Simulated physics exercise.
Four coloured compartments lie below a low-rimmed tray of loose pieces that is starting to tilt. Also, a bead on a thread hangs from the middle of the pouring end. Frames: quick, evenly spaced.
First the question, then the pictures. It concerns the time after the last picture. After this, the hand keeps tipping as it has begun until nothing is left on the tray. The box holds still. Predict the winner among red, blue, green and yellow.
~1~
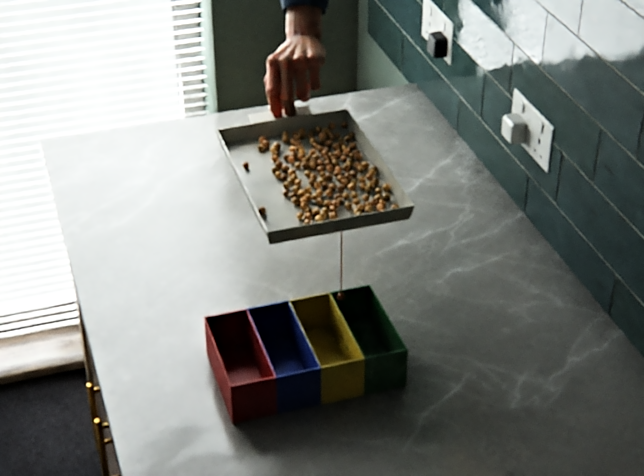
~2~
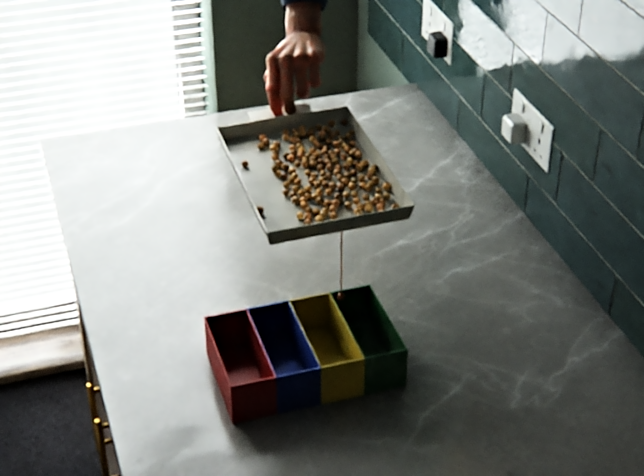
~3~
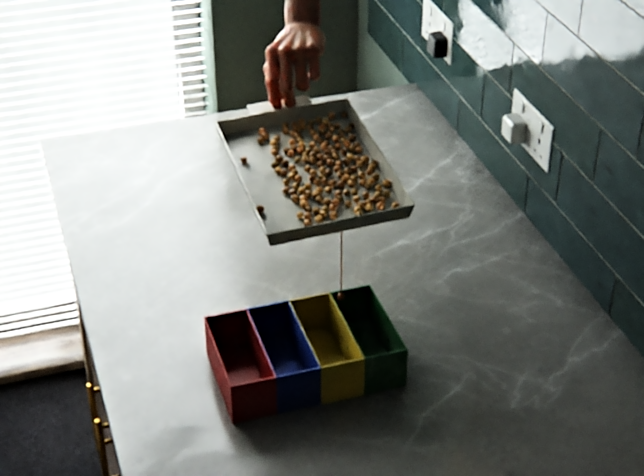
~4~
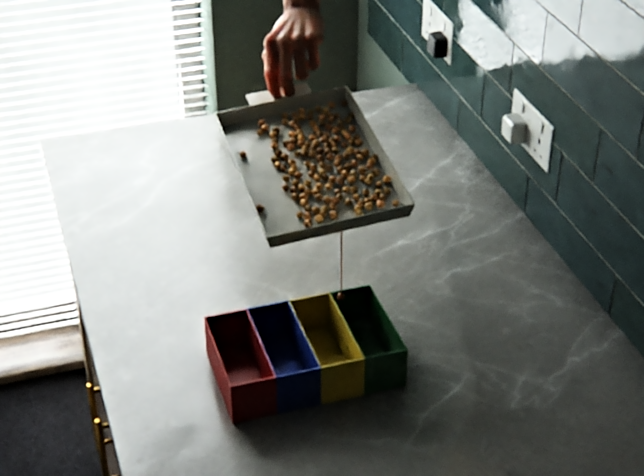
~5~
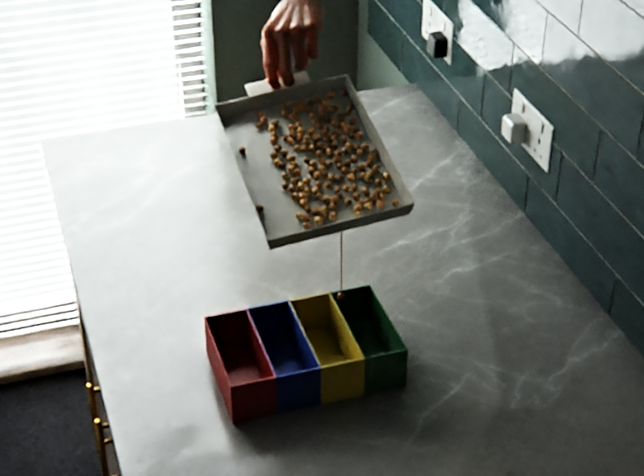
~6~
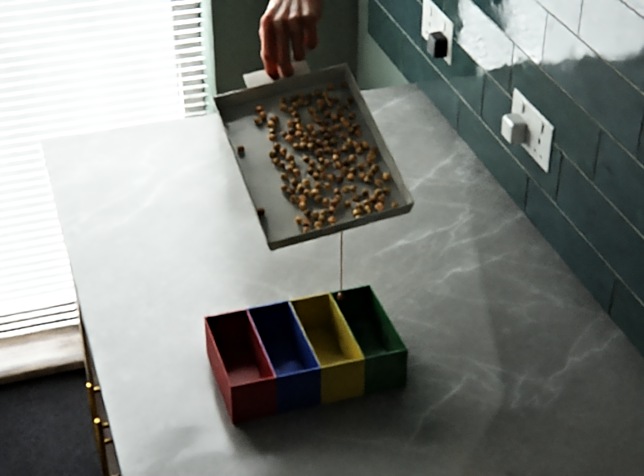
I would say blue.
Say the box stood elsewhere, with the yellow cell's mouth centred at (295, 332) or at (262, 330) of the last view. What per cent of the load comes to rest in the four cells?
Roughly 100 per cent the first time and 100 per cent the second.
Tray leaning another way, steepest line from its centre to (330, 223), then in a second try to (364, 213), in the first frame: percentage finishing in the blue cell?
You'd see roughly 20 per cent the first time and 0 per cent the second.
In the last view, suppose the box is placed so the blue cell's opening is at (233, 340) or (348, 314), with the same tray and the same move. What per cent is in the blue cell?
Close to 10 in a hundred, then close to 0 in a hundred.
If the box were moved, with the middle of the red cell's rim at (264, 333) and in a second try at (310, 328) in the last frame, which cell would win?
One: The red one. Two: The cell in red.
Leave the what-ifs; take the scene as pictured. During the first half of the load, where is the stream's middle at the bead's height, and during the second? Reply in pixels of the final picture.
Early-half point (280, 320); late-half point (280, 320).
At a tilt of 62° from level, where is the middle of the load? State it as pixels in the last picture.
The middle of the load sits near (298, 230).
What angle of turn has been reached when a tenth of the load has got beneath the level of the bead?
Roughly 65 degrees of tilt.
Soon after the last picture, tray tipped steeply; most on the tray; a small part in the blue cell; a stray few in the red cell; a small part falling or outside the box.
A little later, tray tipped past a quarter turn; a small part on the tray; about half in the blue cell; a small part in the red cell; a small part in the yellow cell; a stray few in the green cell; a small part falling or outside the box.
Later still, tray tipped past a quarter turn; most in the blue cell; a small part in the red cell; a small part in the yellow cell; a stray few in the green cell.
At rest, tray tipped past a quarter turn; most in the blue cell; a small part in the red cell; a small part in the yellow cell; a stray few in the green cell.
